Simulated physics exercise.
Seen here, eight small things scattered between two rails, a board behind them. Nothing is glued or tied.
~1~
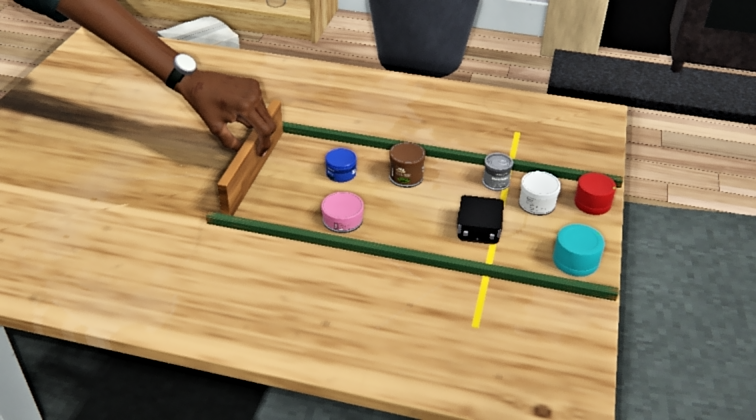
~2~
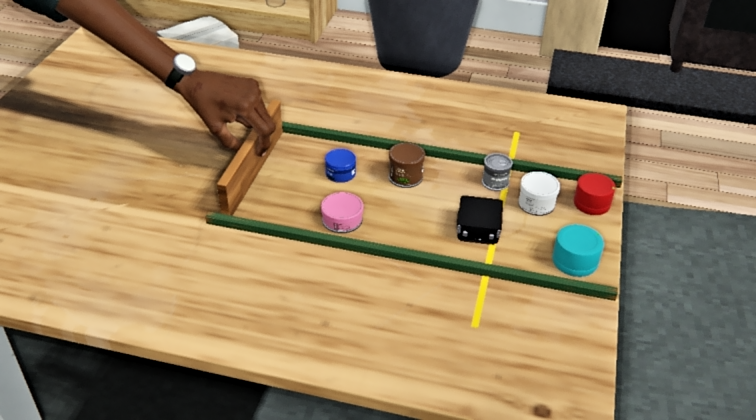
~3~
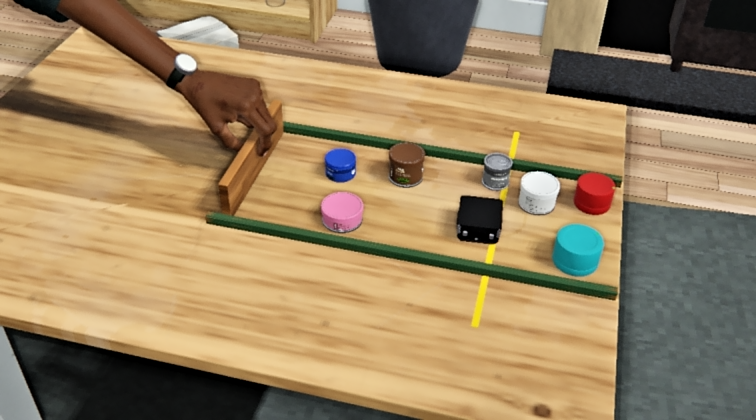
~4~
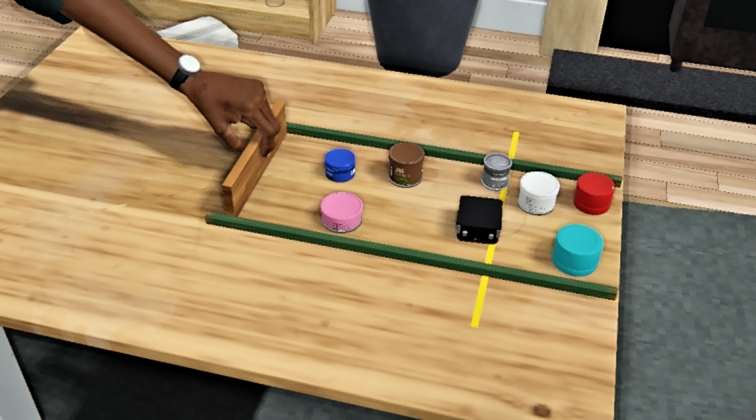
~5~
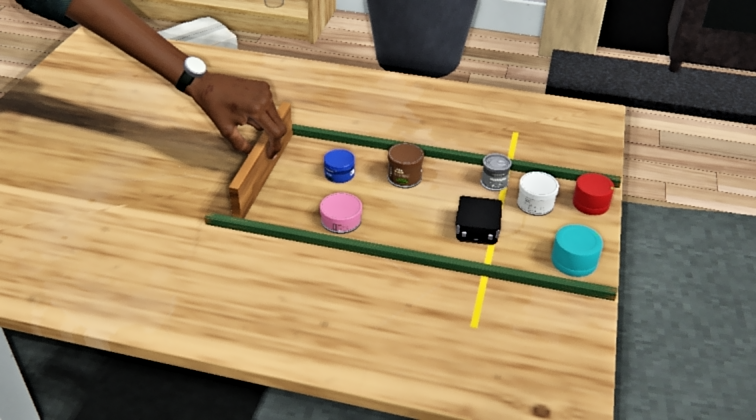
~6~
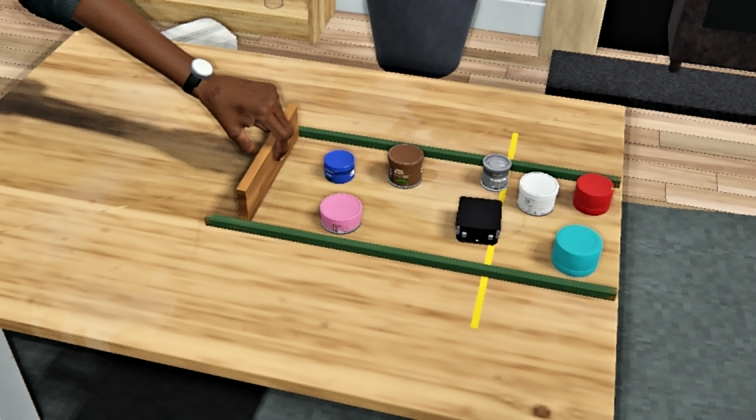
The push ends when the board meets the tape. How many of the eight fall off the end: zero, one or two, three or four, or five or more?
The number that fall off is zero.
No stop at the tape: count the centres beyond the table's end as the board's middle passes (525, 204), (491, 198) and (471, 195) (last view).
Past the end: 0, 0 and 0.
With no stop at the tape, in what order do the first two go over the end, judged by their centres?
The order is the red lid, the turquoise lid.
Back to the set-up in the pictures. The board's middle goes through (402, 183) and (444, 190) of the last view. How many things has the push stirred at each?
By then 3, and 5.
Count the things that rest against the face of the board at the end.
The number is 3.
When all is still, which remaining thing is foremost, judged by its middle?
The red lid.
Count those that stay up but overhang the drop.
That would be 0.
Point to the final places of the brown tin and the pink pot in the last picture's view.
About (523, 178), and the other about (512, 249).
Early on, none off yet; red lid at rest near (593, 195); turquoise lid at rest near (577, 251); white pot at rest near (537, 194).
Finally, the number that fall off is zero.
